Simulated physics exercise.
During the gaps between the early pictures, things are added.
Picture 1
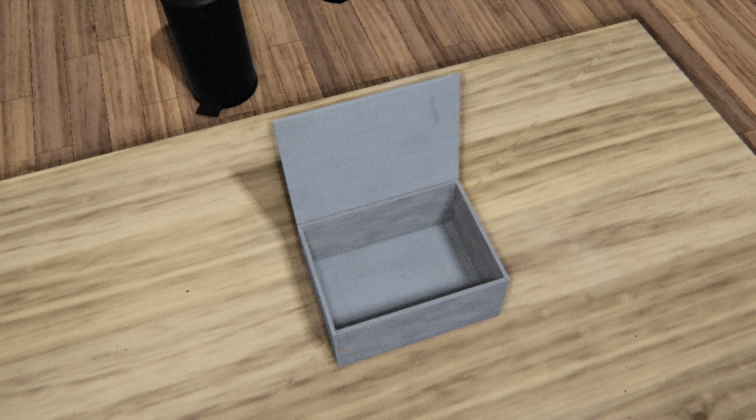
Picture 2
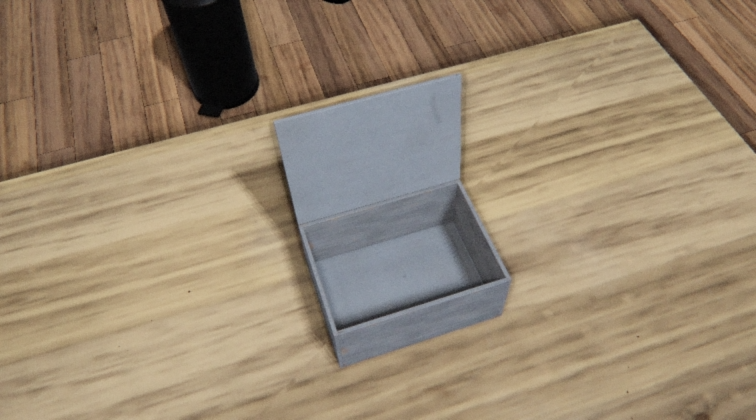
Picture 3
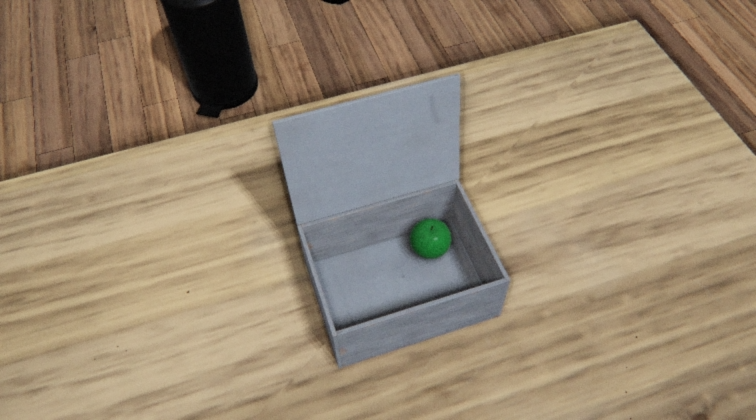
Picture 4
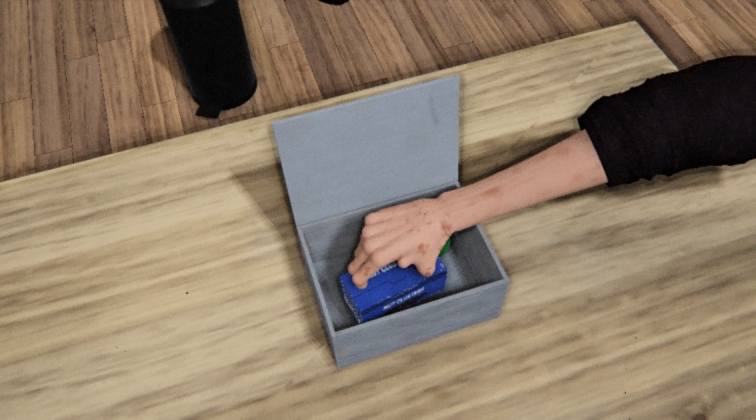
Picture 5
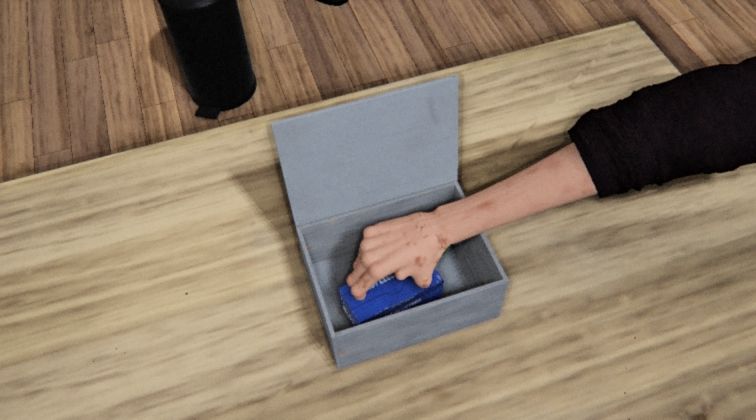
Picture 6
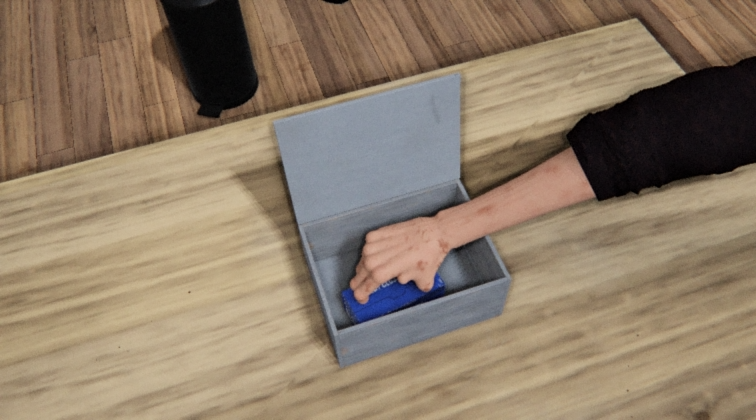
A green apple appeared in the open, empty gray box on the wooden table, then a hand reaching in from the right lowered a blue carton slightly inside, still gripping it.
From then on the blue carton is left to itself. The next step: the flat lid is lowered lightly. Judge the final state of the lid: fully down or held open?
In the end it is fully down.
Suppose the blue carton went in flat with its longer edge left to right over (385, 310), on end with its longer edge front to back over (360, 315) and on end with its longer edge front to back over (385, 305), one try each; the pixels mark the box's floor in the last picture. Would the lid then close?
Case one lid shut, case two lid open, case three lid open.
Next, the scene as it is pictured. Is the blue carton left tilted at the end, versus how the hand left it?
Observation: It keeps the set orientation.
Then, 1.50 s on from there, lid 65° above the rim.
Then, 1.80 s on from there, lid 35° above the rim.
In the end, lid shut; both unmoved. At the end, from the last picture's camera, blue carton near (394, 297).
